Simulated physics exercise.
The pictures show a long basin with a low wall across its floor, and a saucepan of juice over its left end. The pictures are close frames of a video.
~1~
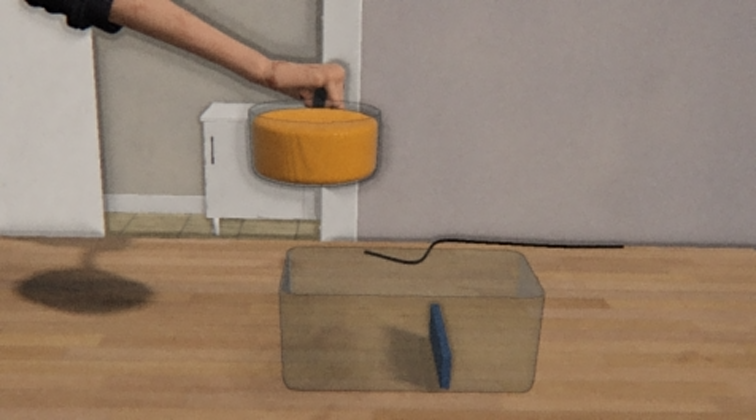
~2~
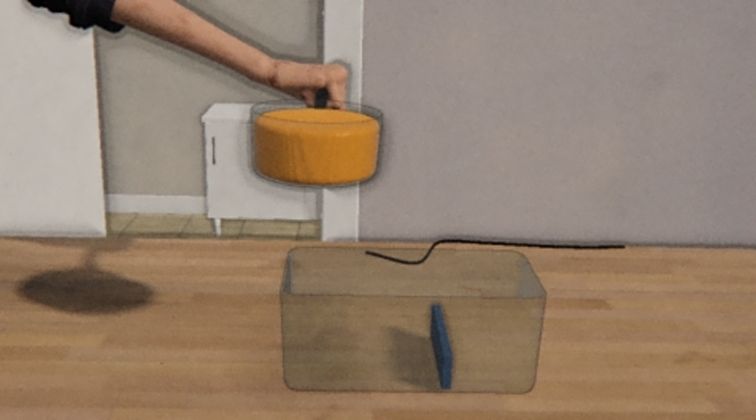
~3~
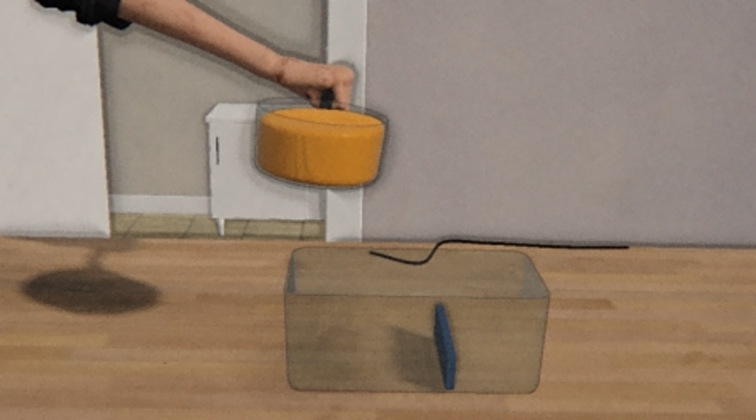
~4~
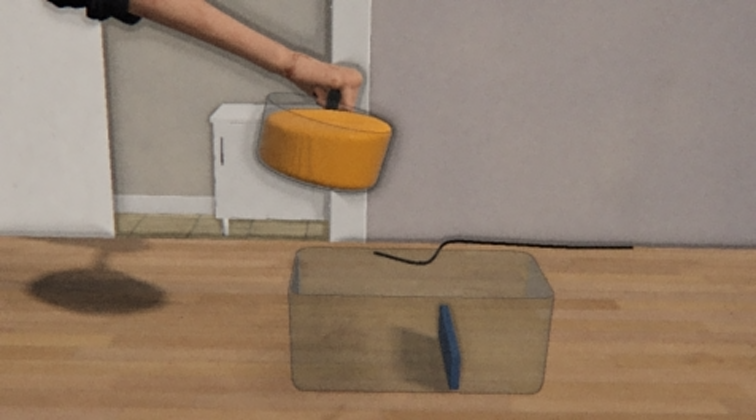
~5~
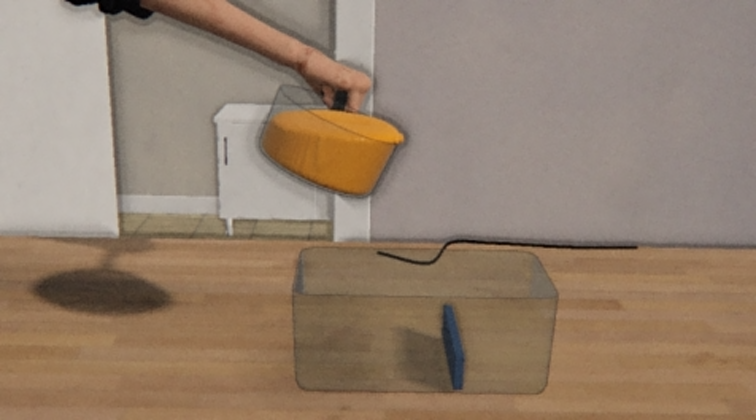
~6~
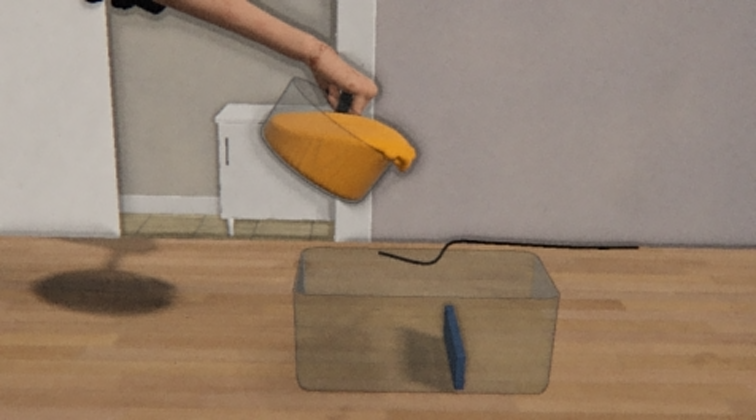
The clip opens on a hand holding a clear saucepan of orange juice level above a long, see-through basin with a low blue wall across its floor. The hand tilts the pan gradually to the right, and the juice slides toward the lowered side until some bulges over the edge.
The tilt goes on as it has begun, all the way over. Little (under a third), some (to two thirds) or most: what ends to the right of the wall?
The share right of the wall is less than a third.
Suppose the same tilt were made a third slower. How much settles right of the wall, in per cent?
It comes to 40 per cent or so.
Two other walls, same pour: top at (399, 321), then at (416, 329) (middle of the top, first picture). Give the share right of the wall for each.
First some 70, then 50 per cent.
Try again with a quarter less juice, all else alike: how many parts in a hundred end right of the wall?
It comes to 10 per cent or so.
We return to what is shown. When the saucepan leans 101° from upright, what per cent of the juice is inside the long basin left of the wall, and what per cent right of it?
Near 20 on the left, 20 on the right.
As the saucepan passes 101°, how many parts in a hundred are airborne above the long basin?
It comes to 40 per cent or so.
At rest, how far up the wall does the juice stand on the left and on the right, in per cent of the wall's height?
Left about 50, right about 40.
A moment on, the saucepan is tipped right over and 18 per cent is still to pour, 21 is left of the wall and 19 right of it.
Next, the saucepan is tipped right over and 2 per cent is still to pour, 66 is left of the wall and 24 right of it.
Then the saucepan is tipped right over and 0 per cent is still to pour, 68 is left of the wall and 25 right of it.
Later the saucepan is tipped right over and 0 per cent is still to pour, 68 is left of the wall and 26 right of it.
Finally, 68 per cent lies left of the wall, 26 right of it and 6 outside.
